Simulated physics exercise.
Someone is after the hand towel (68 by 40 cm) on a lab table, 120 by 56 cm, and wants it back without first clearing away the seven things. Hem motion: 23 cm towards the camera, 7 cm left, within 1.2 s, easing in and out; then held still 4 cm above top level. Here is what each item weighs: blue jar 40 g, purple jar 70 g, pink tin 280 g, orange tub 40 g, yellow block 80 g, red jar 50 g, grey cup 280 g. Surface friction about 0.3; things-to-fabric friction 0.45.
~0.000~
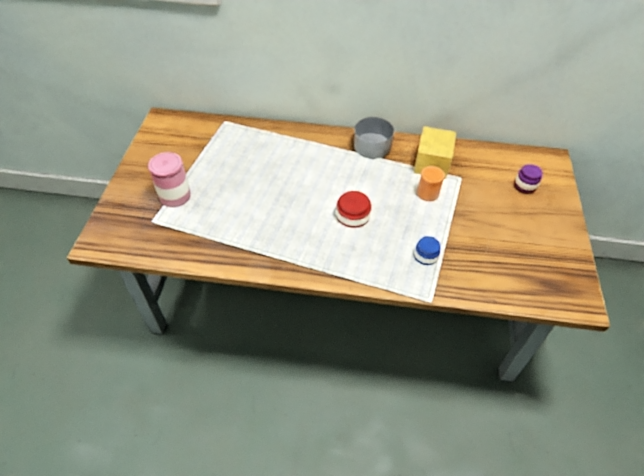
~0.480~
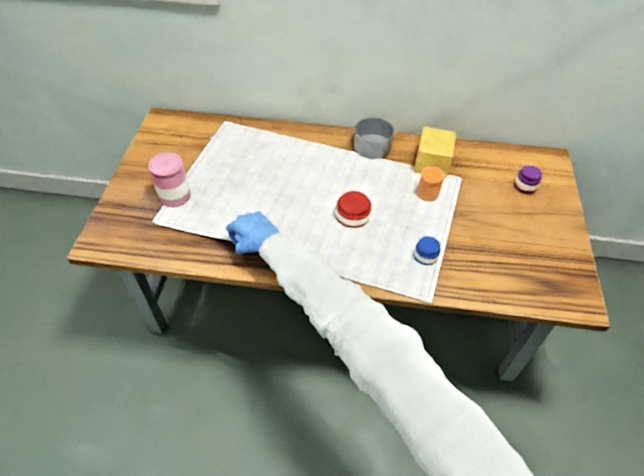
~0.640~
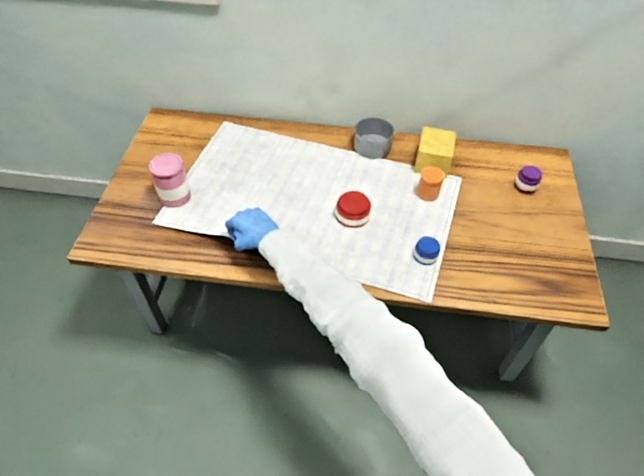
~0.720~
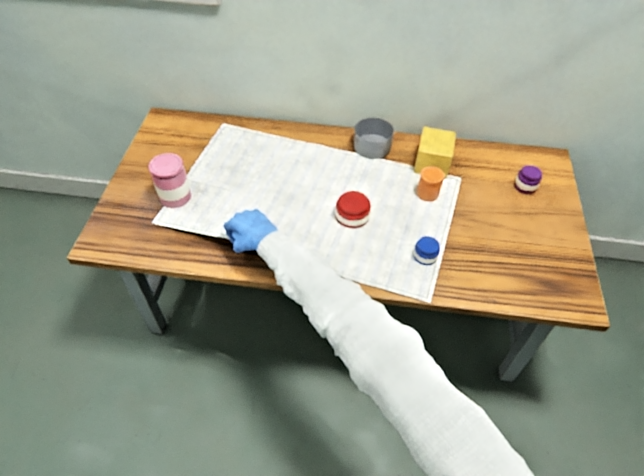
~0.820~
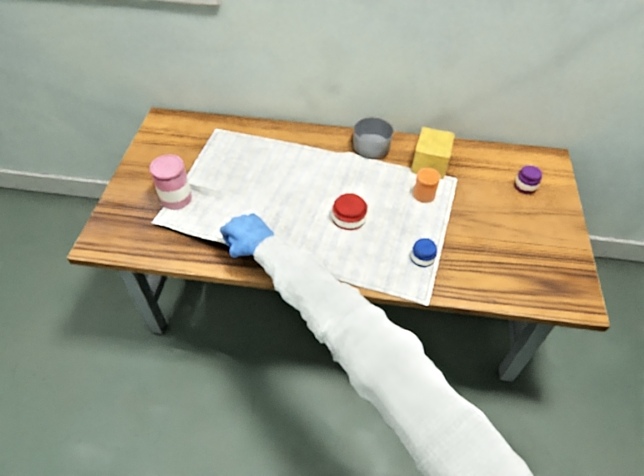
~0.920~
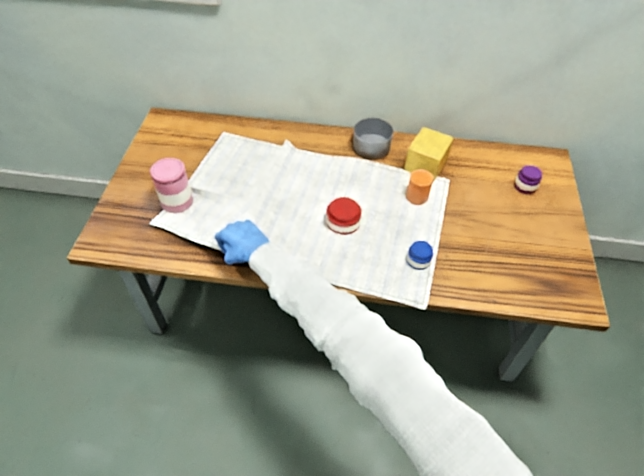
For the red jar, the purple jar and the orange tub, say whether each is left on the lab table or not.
Red jar: Left on it; purple jar: Left on it; orange tub: Left on it.
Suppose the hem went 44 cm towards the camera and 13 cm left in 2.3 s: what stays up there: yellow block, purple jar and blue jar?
Outcome: Yellow block is still there; purple jar is still there; blue jar leaves the top.
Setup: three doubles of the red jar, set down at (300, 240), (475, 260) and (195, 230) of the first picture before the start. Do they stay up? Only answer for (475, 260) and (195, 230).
Result, in order: On top at the end; off the top at the end.
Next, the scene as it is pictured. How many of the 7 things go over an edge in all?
Counted result: 0.
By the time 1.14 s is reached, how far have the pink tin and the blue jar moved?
Pink tin 6 cm, blue jar 6 cm.
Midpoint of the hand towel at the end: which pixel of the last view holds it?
(245, 254) or thereabouts.
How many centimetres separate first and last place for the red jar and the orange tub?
Roughly: Red jar 20 cm; orange tub 20 cm.
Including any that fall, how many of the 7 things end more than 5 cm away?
The number is 5.
After 1.1 s, 95 % of the hand towel is still over the top; red jar 8 cm off its start, orange tub 8 cm off its start, pink tin 6 cm off its start.
After 1.4 s, 85 % of the hand towel is still over the top; red jar 14 cm off its start, orange tub 14 cm off its start, pink tin 11 cm off its start.
After 1.6 s, 75 % of the hand towel is still over the top; red jar 20 cm off its start at (293, 246), orange tub 19 cm off its start at (364, 198), pink tin 17 cm off its start at (153, 218).
After 1.8 s, 70 % of the hand towel is still over the top; red jar 21 cm off its start, orange tub 21 cm off its start, pink tin 19 cm off its start.
After 3.4 s, 70 % of the hand towel is still over the top; red jar 21 cm off its start at (288, 251), orange tub 21 cm off its start at (359, 202), purple jar 0 cm off its start at (532, 172), pink tin 20 cm off its start at (141, 227).
